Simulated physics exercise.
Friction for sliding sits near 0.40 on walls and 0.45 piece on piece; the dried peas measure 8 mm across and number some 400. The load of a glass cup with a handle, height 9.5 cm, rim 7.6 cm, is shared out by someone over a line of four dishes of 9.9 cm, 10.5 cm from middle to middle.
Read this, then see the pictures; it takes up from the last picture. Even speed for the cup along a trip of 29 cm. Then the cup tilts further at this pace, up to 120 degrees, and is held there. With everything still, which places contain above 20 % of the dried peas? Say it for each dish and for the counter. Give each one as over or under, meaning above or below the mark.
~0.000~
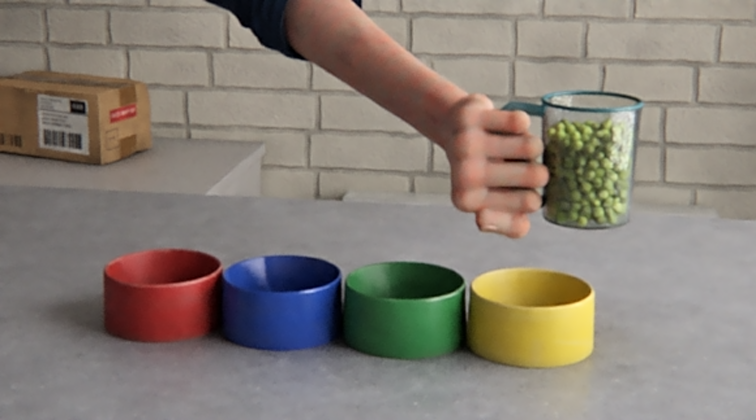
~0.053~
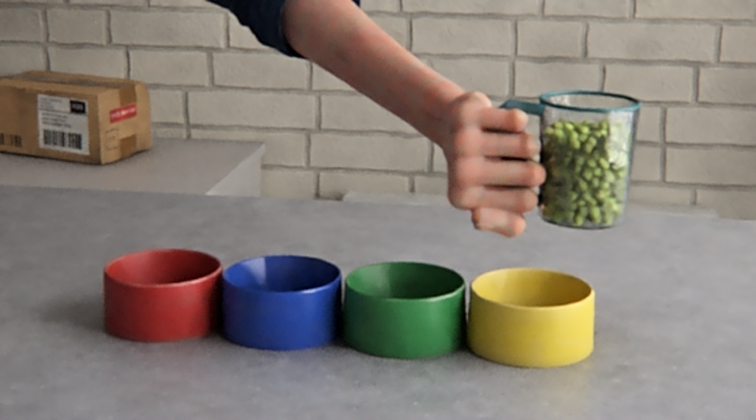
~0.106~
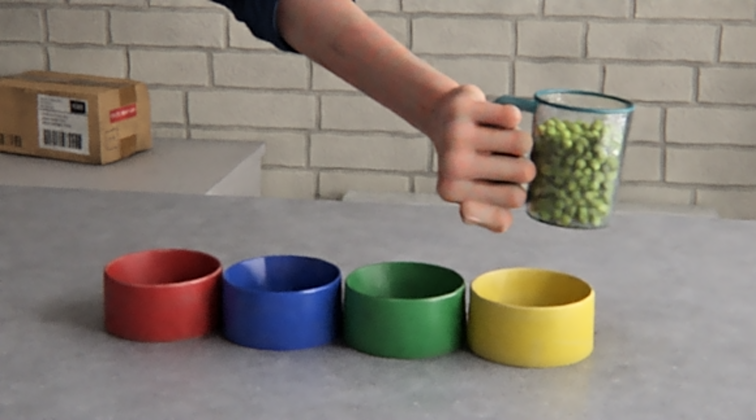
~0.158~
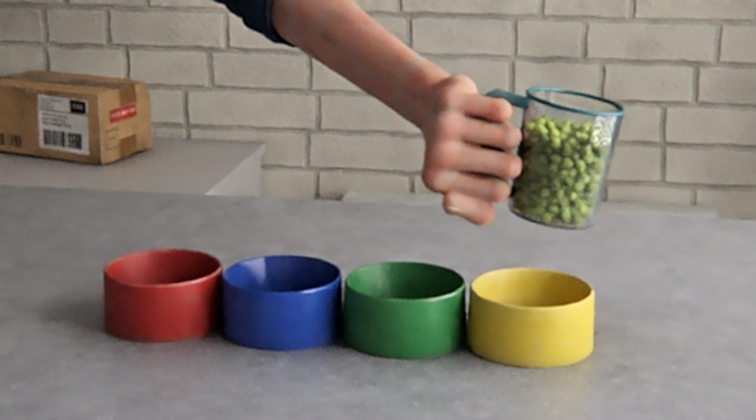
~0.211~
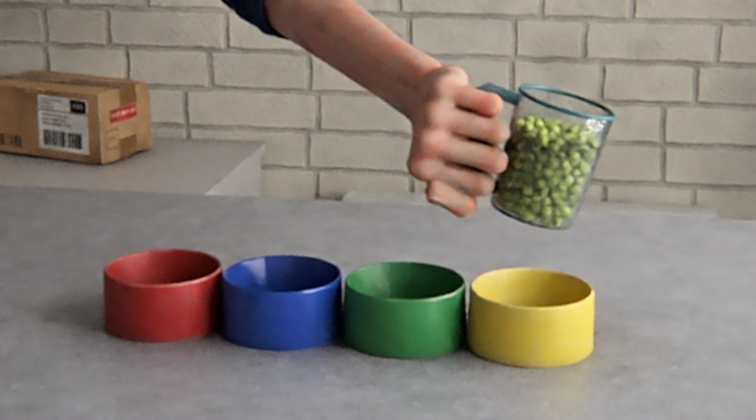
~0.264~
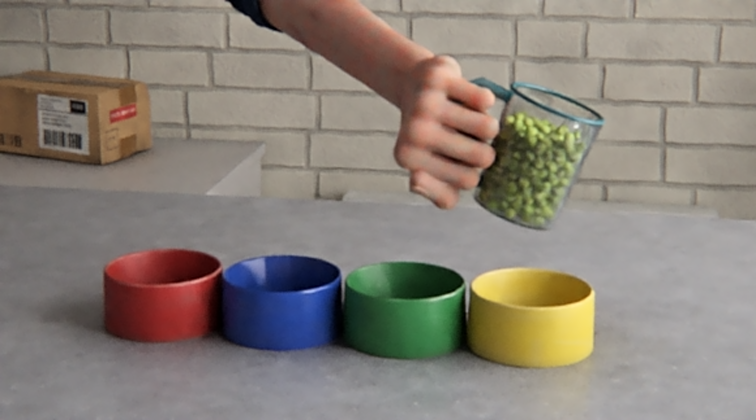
Red: Under, blue: Over, green: Over, yellow: Under, counter: Under.
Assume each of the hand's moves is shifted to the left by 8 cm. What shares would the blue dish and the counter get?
After the change, blue takes 60 while the counter takes 10.
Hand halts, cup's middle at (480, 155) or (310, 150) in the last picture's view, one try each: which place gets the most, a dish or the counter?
I'd bet on yellow for the first try and green for the second.
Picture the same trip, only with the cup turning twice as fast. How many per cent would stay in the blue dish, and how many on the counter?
In the blue dish 0; on the counter 10.
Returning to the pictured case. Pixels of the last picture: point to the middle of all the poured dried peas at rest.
Somewhere around (312, 312) in the final frame.
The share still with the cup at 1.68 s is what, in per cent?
About 0 percent of the load.
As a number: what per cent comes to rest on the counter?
Close to 10 per cent, give or take.
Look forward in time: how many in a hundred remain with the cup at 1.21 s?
Some 80 per cent of the load.
After 0.83 s, tilt 74 degrees; cup holds 100 %.
After 1.21 s, tilt 110 degrees; cup holds 80 %, green 15 %.
After 1.68 s, tilt 120 degrees; cup holds 0 %, blue 60 %, green 30 %.
By 2.3 s all is still; red 0 %, blue 65 %, green 30 %, yellow 0 %, counter 10 %.
